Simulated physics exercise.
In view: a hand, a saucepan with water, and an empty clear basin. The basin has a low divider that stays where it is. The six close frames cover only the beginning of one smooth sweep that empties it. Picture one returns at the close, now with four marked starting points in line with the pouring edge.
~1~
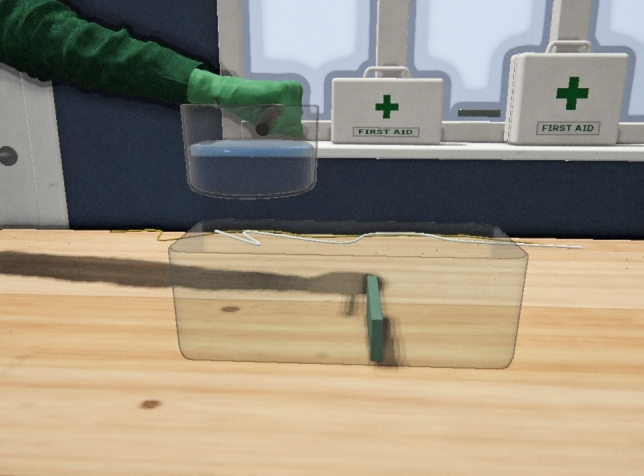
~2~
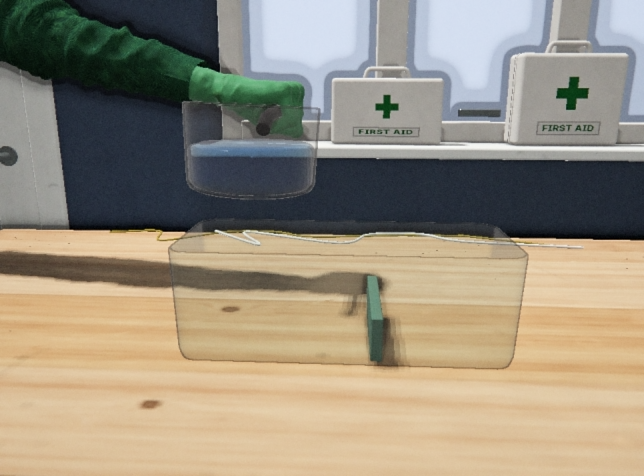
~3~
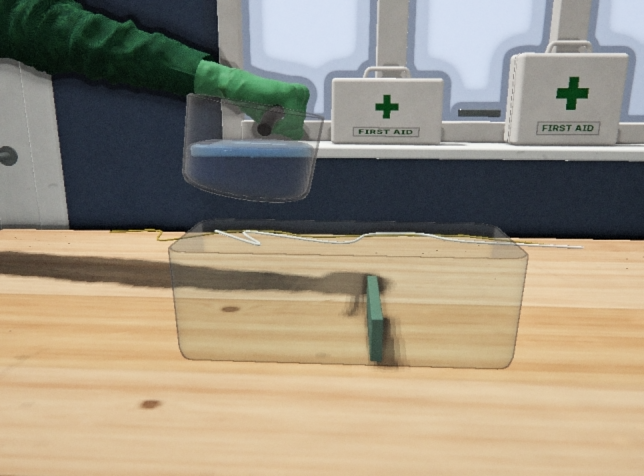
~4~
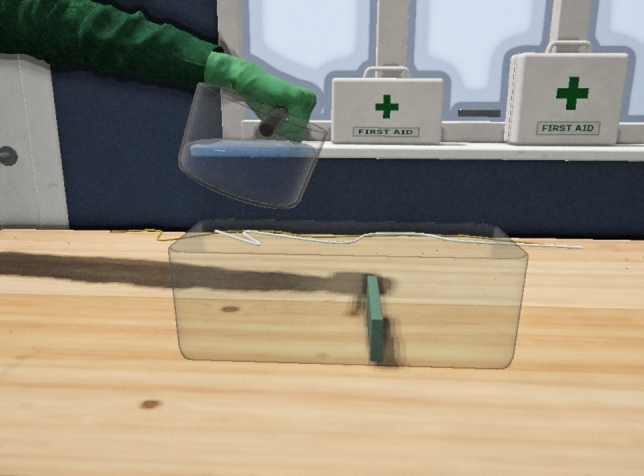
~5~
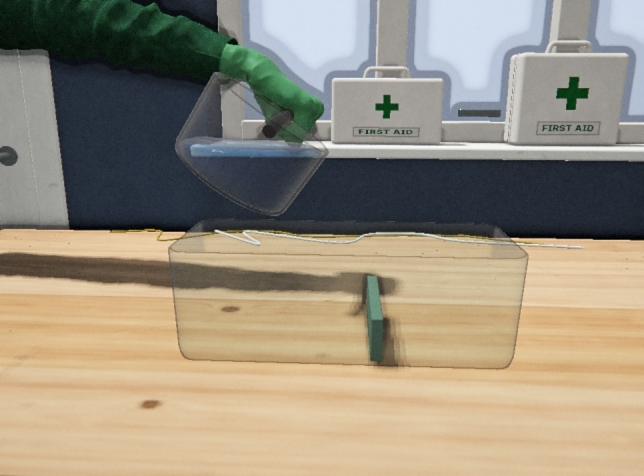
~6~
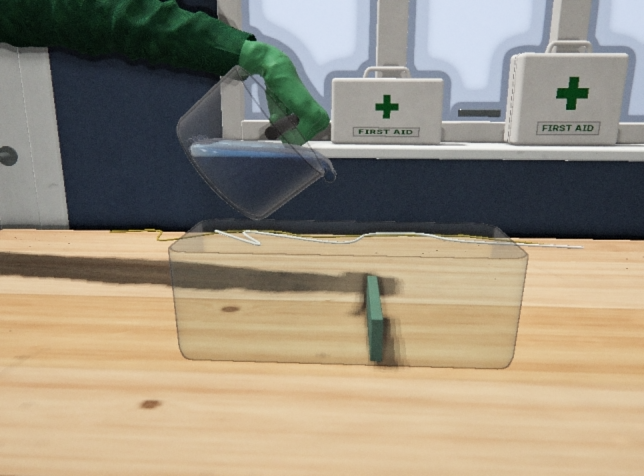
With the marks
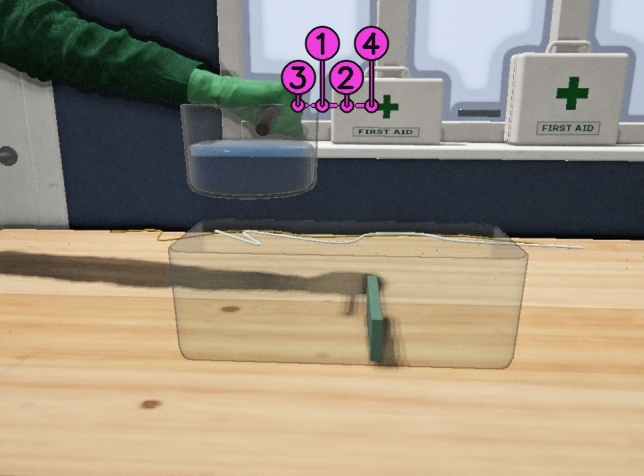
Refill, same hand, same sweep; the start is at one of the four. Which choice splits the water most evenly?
Take 2.
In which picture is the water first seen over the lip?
In picture 6.
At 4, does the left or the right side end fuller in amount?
The right one.
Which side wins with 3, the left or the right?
The left side.
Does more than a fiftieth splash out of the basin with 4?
No.
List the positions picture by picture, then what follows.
The first frame shows upright, lip at (315, 105); basin from (180, 355) to (512, 365); top of the wall at (375, 295); nothing has left yet.
The second frame shows tipped about 2°, lip at (317, 108); nothing has left yet.
The third frame shows tipped about 9°, lip at (321, 117); nothing has left yet.
The fourth frame shows tipped about 21°, lip at (325, 131); nothing has left yet.
The fifth frame shows tipped about 35°, lip at (327, 150); nothing has left yet.
The sixth frame shows tipped about 51°, lip at (323, 171); water is over the lip, down to (329, 177).
In magenta, 1 at (322, 105); 2 at (346, 105); 3 at (298, 105); 4 at (371, 105).
Choosing 1, about 79 % ends left of the wall and 20 % right of it.
Choosing 2, about 48 % ends left of the wall and 52 % right of it.
Choosing 3, about 97 % ends left of the wall and 2 % right of it.
Choosing 4, about 23 % ends left of the wall and 76 % right of it.
